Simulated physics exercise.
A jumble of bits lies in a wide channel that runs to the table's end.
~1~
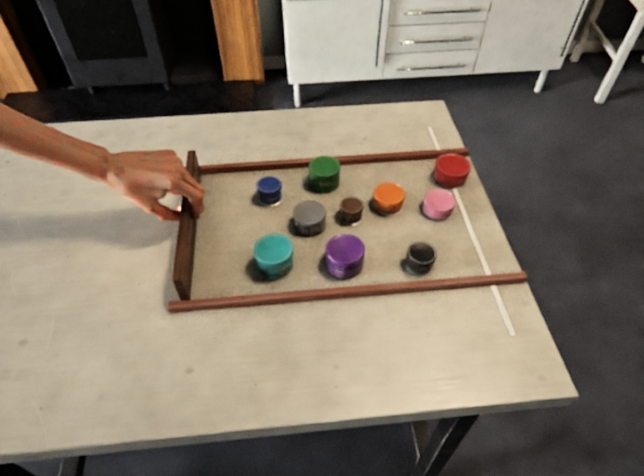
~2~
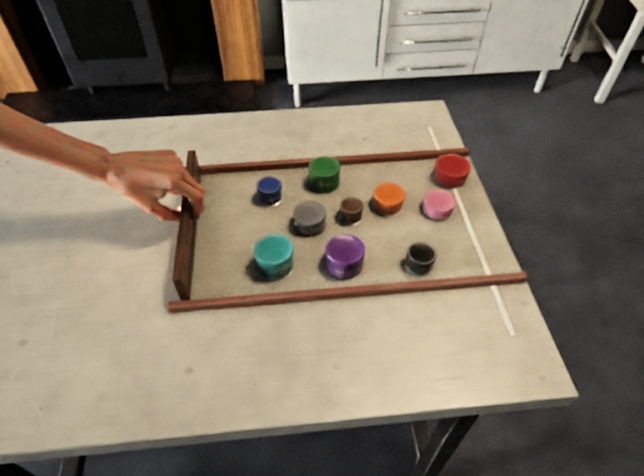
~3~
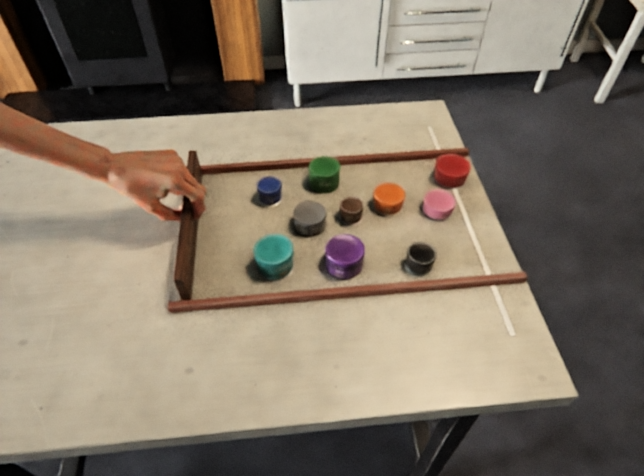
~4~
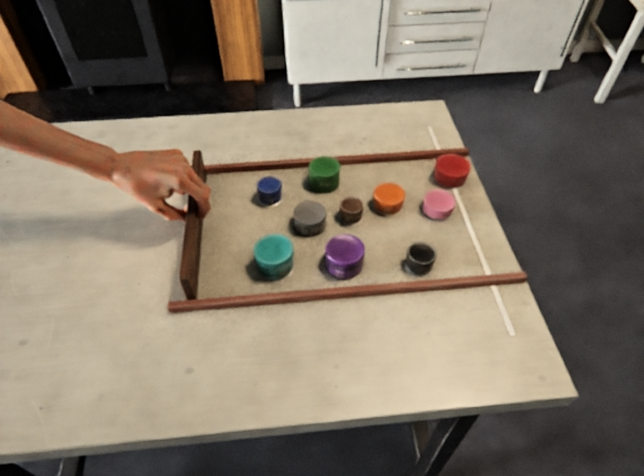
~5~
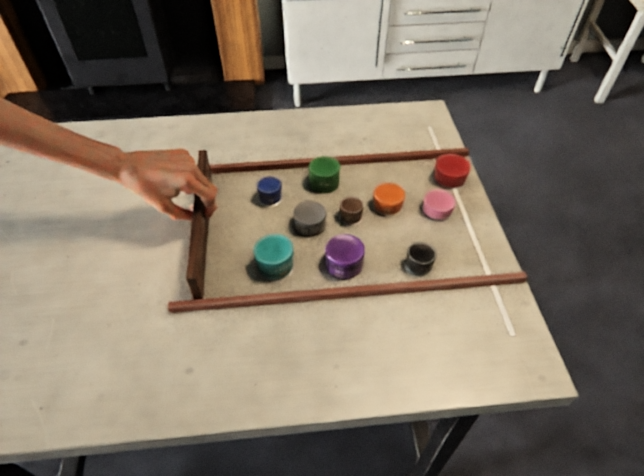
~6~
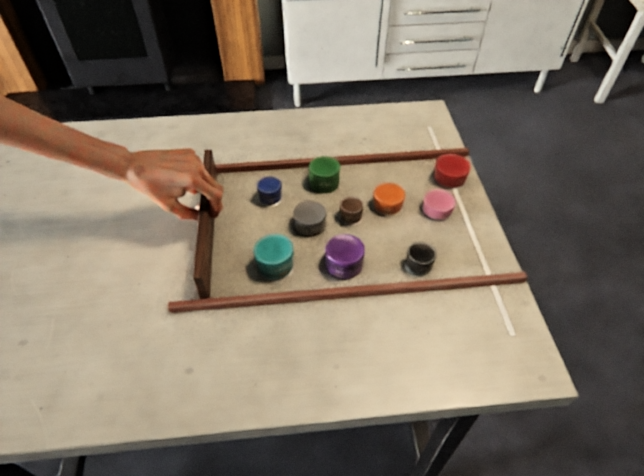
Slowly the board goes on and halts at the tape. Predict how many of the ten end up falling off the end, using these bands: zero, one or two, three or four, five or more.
The count that falls off the end is five or more.
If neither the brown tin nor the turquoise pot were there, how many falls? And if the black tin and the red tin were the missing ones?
First try 3, second try 3.
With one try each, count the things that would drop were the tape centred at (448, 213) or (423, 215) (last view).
Counts per try: 2 and 1.
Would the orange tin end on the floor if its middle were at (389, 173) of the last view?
From that start, the object then does not stay.
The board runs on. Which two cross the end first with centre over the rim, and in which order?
The black tin and then the pink pot.
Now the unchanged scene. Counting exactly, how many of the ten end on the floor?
In all, 6 of them.
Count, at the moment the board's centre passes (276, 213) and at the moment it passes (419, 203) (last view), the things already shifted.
I count 2 first and 10 after.
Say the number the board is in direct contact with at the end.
It touches 4.
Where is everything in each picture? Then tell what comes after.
In the first picture, red tin (452, 171); pink pot (439, 205); black tin (420, 259); board (189, 220); tape (464, 212).
In the second picture, pink pot (439, 205); purple tub (345, 257).
In the third picture, black tin (420, 259); blue pot (270, 191).
In the fourth picture, red tin (452, 172); grey tub (310, 219).
In the fifth picture, pink pot (439, 205); green tub (324, 175).
In the sixth picture, red tin (452, 172); pink pot (439, 205); black tin (420, 259); board (207, 219); tape (464, 212).
A little later, none off yet; red tin at rest near (452, 172); pink pot at rest near (439, 205); black tin at rest near (420, 259).
When it is over, the number that fall off is five or more; down, purple tub, brown tin, orange tin, black tin, pink pot and red tin.
